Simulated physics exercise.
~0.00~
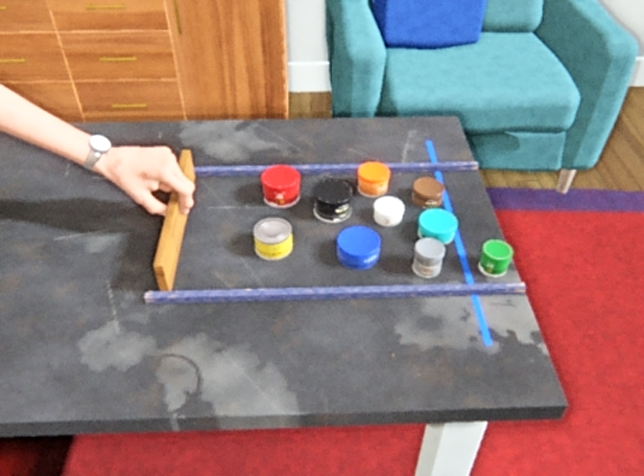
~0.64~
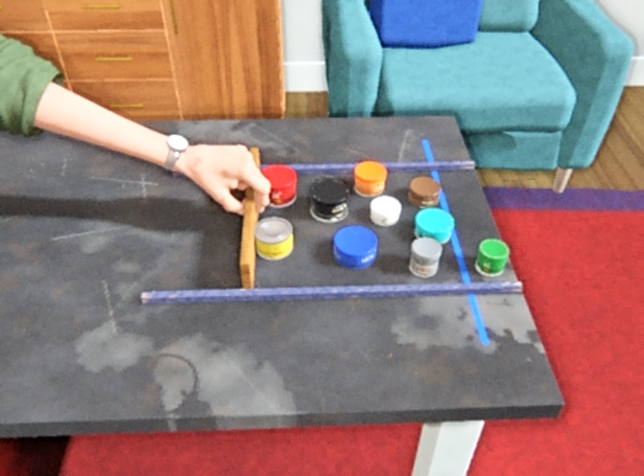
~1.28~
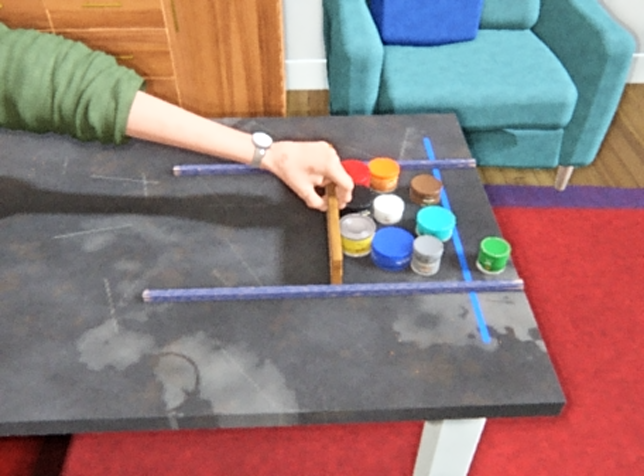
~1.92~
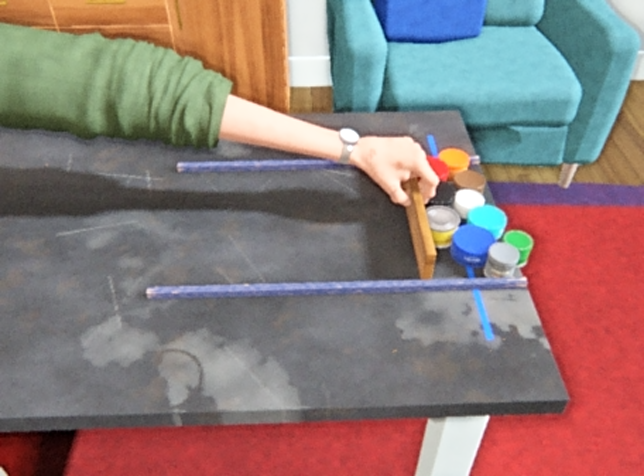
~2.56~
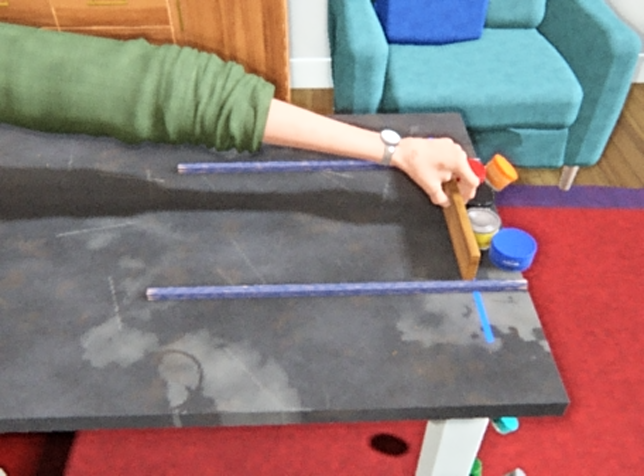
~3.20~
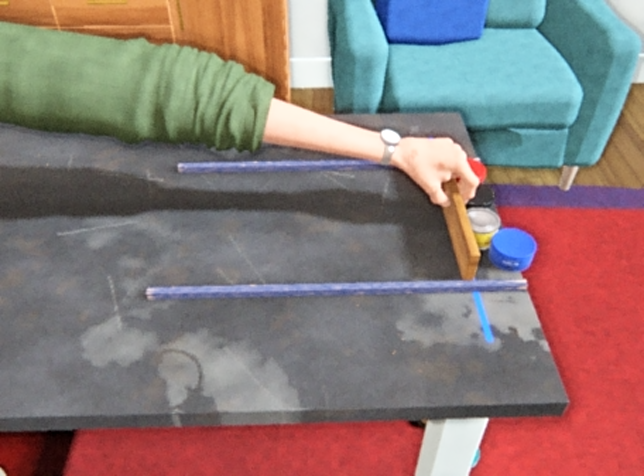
Wooden board pushed right by a hand, sweeping colourful pots across a dark table, several falling off, blue one perching at edge.
